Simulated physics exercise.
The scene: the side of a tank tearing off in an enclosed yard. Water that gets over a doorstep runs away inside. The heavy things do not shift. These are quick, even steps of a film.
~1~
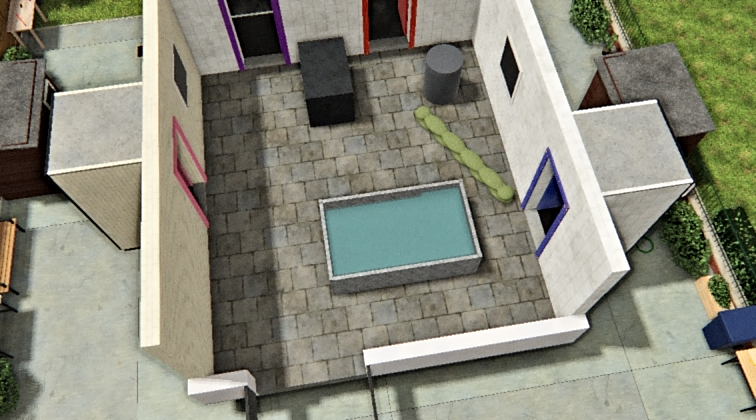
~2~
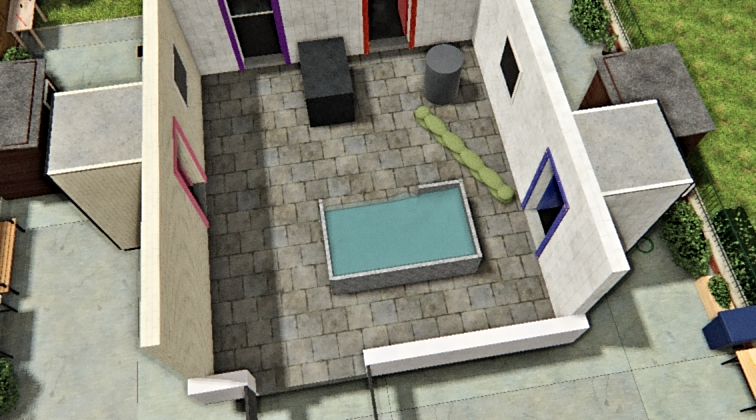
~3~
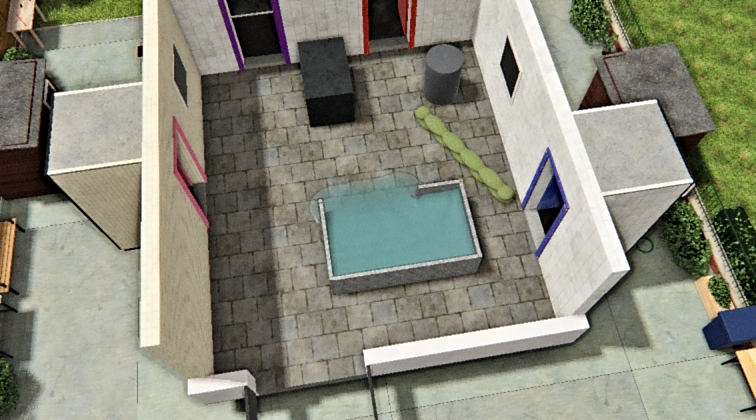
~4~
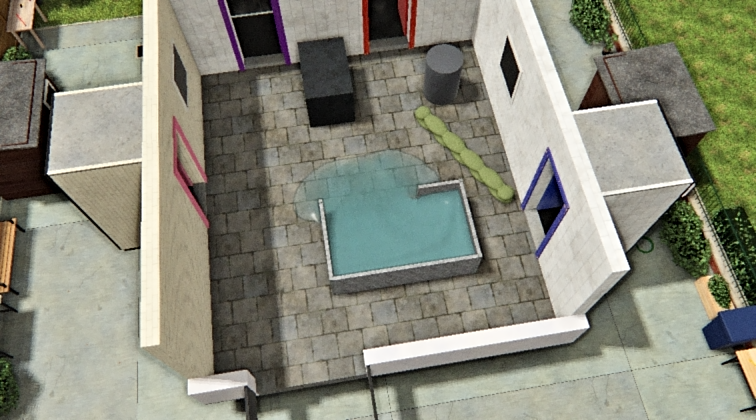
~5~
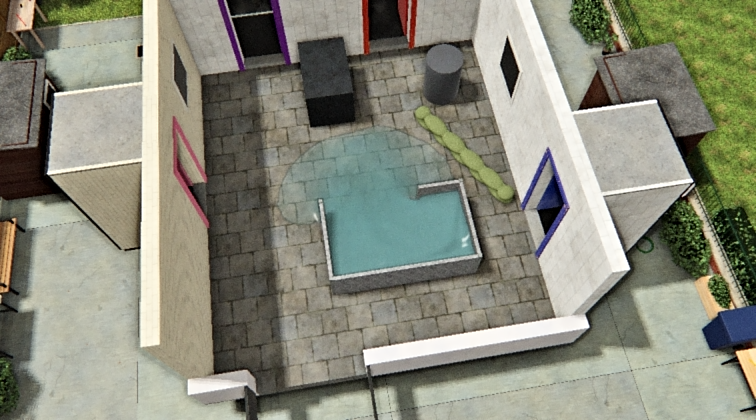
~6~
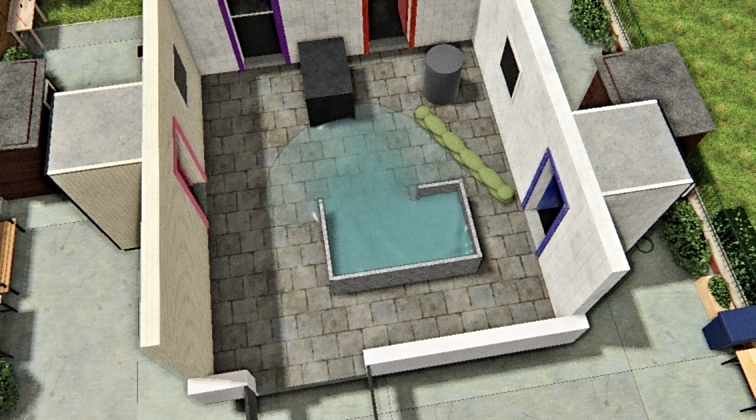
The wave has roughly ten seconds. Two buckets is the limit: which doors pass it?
In the end: The pink door floods; the red door floods; the blue door holds within the limit; the purple door floods.
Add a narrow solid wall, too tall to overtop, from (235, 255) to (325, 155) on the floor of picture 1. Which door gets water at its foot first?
That is the one in red.
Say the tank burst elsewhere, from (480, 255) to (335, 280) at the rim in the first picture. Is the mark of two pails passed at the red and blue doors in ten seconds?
My reading: The red door holds, the blue door floods.
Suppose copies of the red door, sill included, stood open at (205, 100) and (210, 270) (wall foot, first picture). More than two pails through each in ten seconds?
In that order: Passes that mark, stays under.
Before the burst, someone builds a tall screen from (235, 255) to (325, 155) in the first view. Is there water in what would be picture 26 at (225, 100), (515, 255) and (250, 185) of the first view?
One after the other: Under water, free of water, awash.
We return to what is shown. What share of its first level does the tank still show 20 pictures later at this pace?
Roughly 22 per cent.
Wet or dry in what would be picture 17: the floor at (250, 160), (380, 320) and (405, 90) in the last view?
One after the other: Wet, free of water, under water.
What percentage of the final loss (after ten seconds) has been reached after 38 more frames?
About 60 per cent.
A moment on, water covers 35 % of the floor; the pink door not reached, the red door wet at the sill, nothing in, the blue door not reached, the purple door not reached.
Next, water covers 45 % of the floor; the pink door wet at the sill, nothing in, the red door over two buckets in, the blue door not reached, the purple door wet at the sill, nothing in.
Then, water covers 55 % of the floor; the pink door under two buckets in, the red door far over two buckets in, the blue door not reached, the purple door under two buckets in.
Later, water covers 80 % of the floor; the pink door under two buckets in, the red door far over two buckets in, the blue door wet at the sill, nothing in, the purple door over two buckets in.
In the end, water covers 95 % of the floor; the pink door over two buckets in, the red door far over two buckets in, the blue door wet at the sill, nothing in, the purple door over two buckets in.
